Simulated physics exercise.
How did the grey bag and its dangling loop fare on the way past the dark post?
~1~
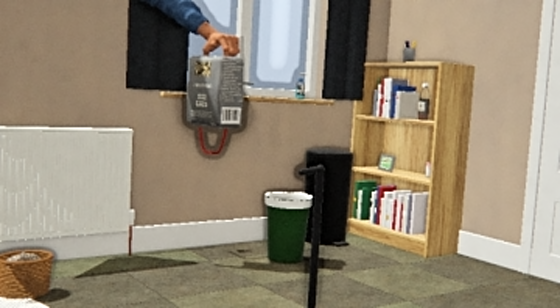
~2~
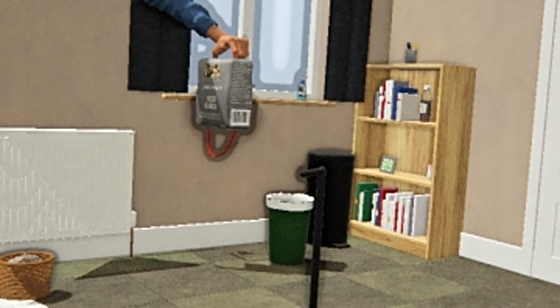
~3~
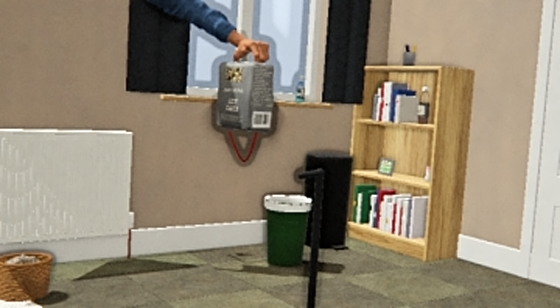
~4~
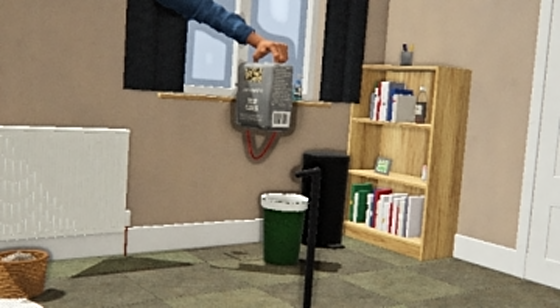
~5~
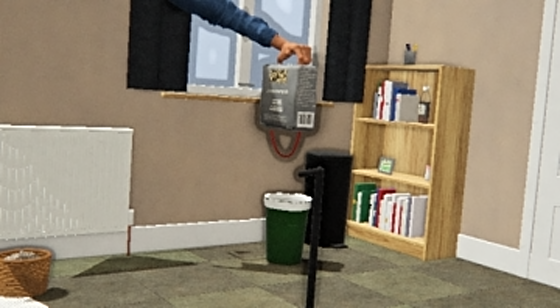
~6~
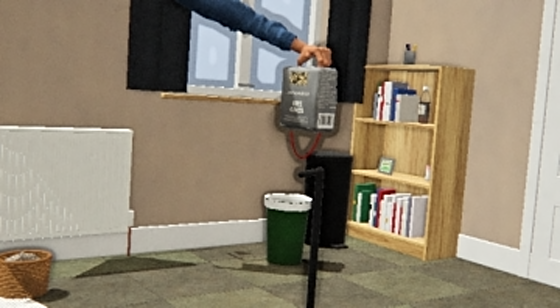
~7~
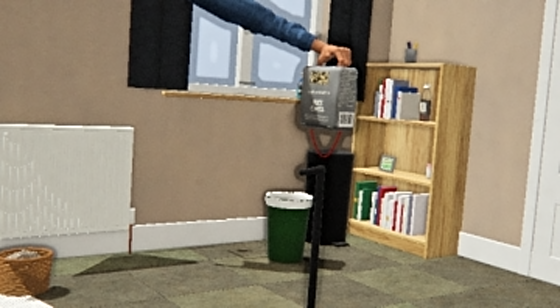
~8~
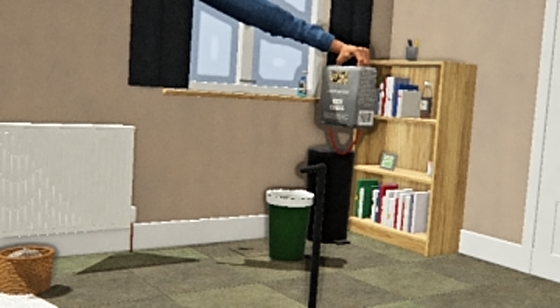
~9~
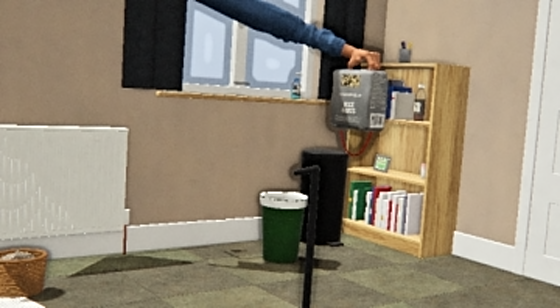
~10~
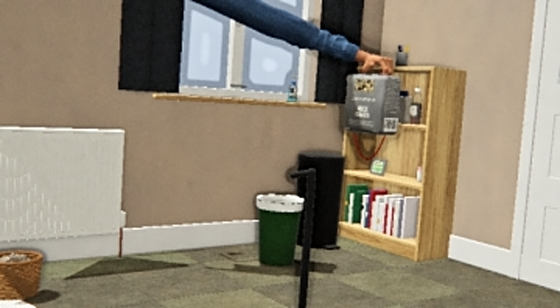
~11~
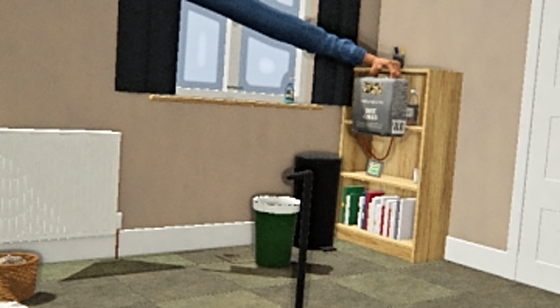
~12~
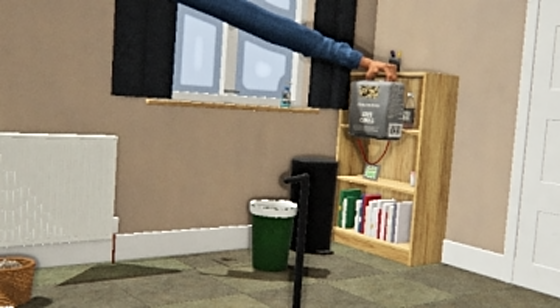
The grey bag passed clear of the post, with its loop still hanging freely underneath as the hand carried it on to the right.
A hand in a blue sleeve carried a grey bag with a reddish loop dangling beneath it steadily to the right, past the window and over a dark post, and it ended up still held in front of the wooden bookcase.
